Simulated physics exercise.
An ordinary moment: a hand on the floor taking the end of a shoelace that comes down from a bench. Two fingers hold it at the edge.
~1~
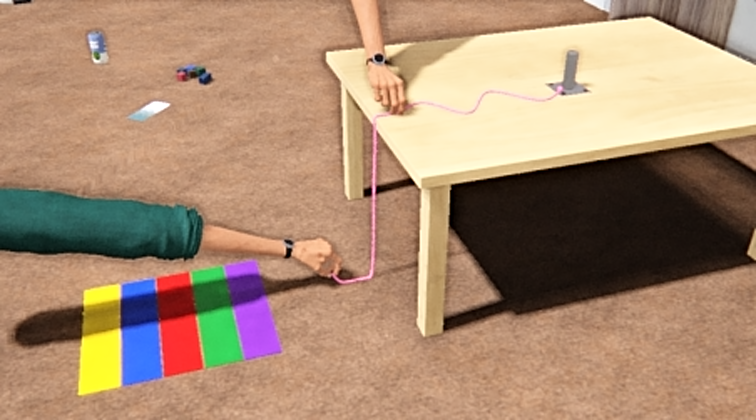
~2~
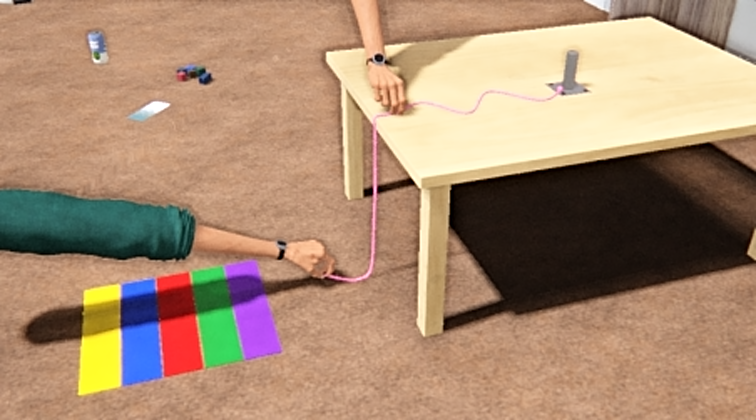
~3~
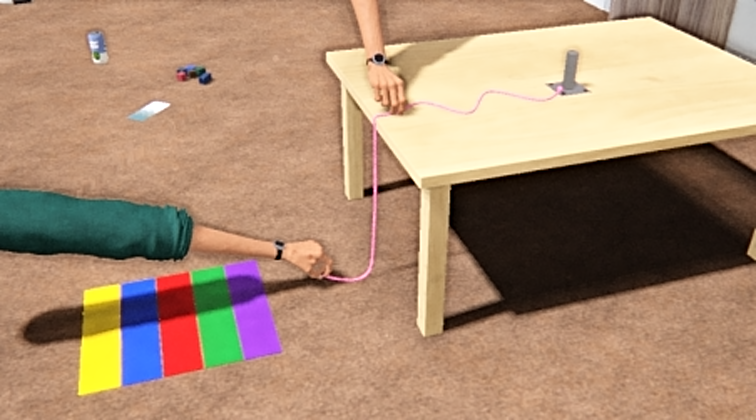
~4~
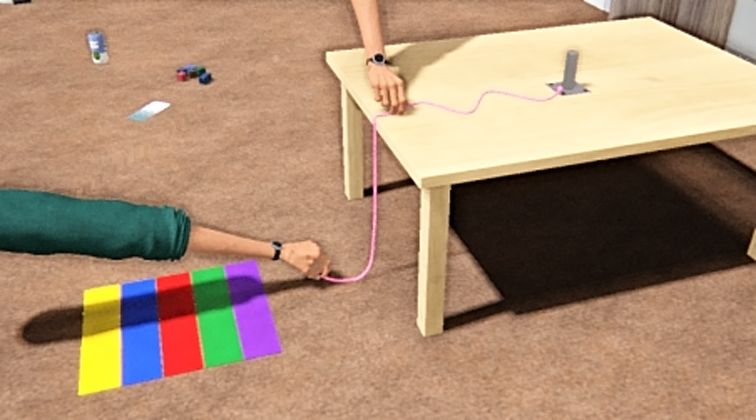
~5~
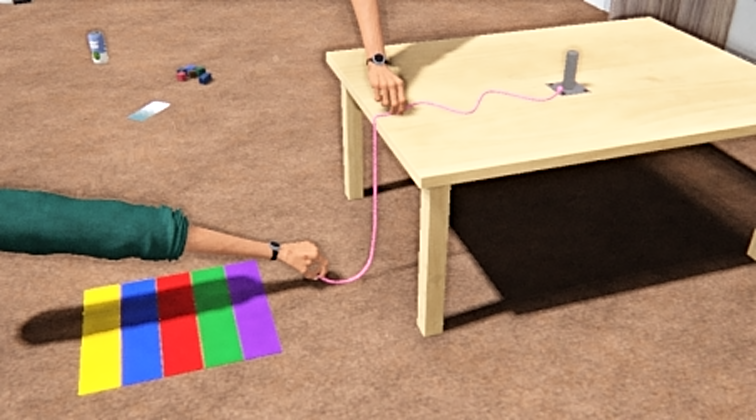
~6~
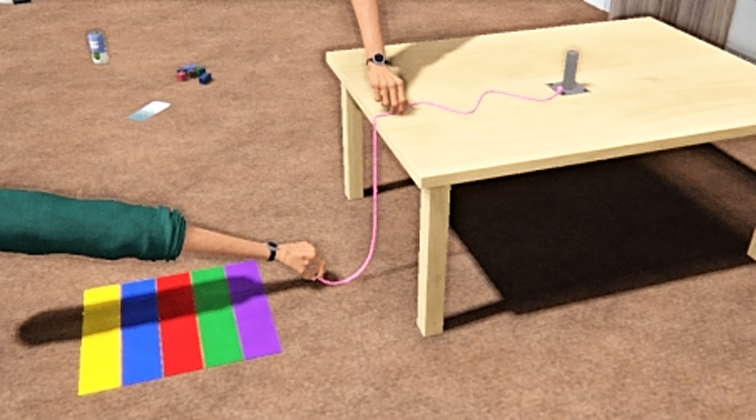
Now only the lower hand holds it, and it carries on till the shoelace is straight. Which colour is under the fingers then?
The end stops over the blue strip.
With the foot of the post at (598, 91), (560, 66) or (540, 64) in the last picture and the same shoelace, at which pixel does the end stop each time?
About (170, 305), (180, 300) and (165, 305).
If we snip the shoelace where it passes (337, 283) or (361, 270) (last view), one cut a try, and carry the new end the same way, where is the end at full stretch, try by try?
Near (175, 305) and (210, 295).
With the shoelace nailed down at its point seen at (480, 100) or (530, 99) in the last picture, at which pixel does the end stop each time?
About (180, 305) and (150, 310).
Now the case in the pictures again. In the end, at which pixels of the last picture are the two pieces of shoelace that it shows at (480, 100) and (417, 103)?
At (453, 105), then (366, 127).
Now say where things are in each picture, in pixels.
End (332, 274); purple (259, 337); green (221, 344); red (182, 353); blue (142, 361); yellow (100, 369), in the first frame.
End (325, 275); shoelace through (544, 100) (481, 98) (436, 105) (375, 124) (375, 195) (372, 258), in the second frame.
End (323, 275), in the third frame.
End (321, 276); shoelace through (544, 100) (481, 98) (436, 105) (375, 124) (375, 195) (372, 258), in the fourth frame.
End (319, 276), in the fifth frame.
End (317, 276); shoelace through (544, 100) (481, 98) (436, 105) (375, 124) (375, 195) (369, 259), in the sixth frame.
A little later, end near (206, 297); over green.
Next, end near (163, 306); over red.
When it is tight, end near (137, 310); over blue. It gets as far as the blue strip.
